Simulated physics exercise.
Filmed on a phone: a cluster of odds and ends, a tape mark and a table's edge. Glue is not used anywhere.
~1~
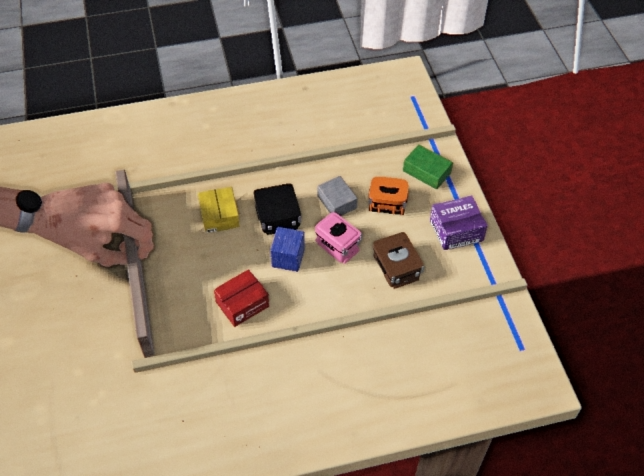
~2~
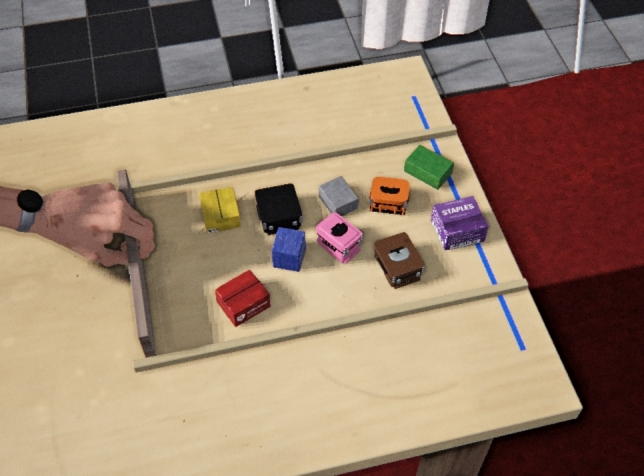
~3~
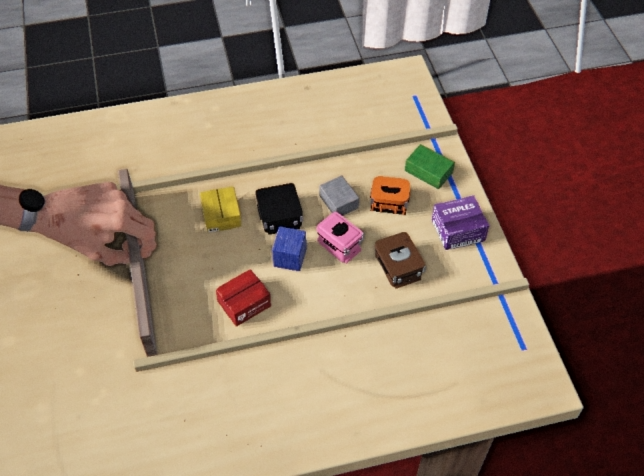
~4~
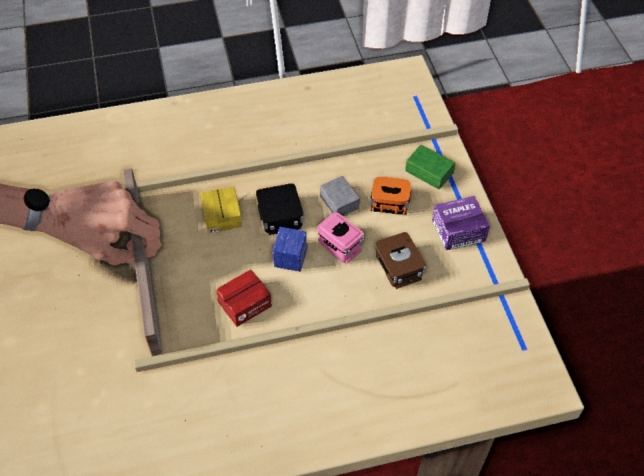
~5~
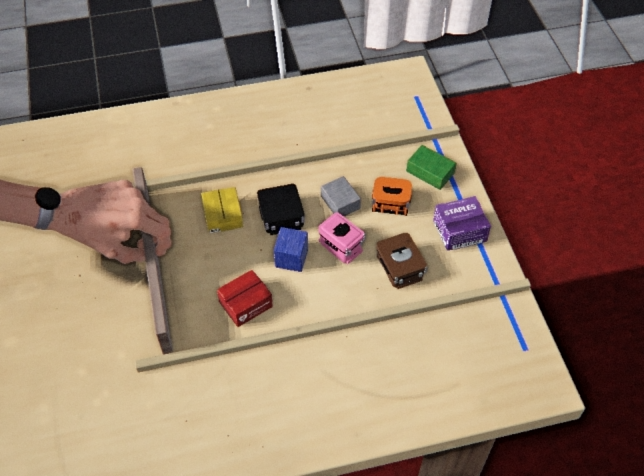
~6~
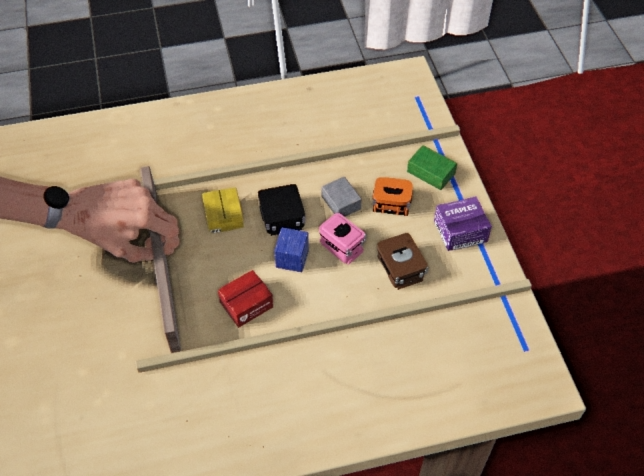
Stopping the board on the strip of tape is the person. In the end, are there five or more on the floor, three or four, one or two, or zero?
I expect at least five pieces to go over the edge.
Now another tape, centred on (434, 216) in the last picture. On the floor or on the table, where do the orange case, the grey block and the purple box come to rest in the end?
The orange case? It does not stay. The grey block? It does not stay. The purple box? It does not stay.
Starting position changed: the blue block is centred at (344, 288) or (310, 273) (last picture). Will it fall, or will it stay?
Spot by spot, it drops away and then it stays put.
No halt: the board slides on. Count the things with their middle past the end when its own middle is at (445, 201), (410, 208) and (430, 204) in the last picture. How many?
Counts: 5, 2, 3.
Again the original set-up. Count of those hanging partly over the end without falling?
I count 3 overhanging.
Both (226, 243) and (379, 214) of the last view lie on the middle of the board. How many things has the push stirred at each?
In order, the tallies are 2 and 10.
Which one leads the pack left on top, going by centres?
That'd be the black case, foremost of the lot.
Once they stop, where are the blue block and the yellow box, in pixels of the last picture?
Near (484, 209) and (458, 145).
A little later, none off yet; purple box at rest near (462, 224); green block at rest near (432, 168); orange case at rest near (392, 197).
Next, none off yet; purple box shifted a little near (477, 224); green block moving near (437, 165); orange case shifted well along near (484, 194).
When it is over, the number that fall off is five or more; down, pink case, grey block, brown case, orange case, green block and purple box.
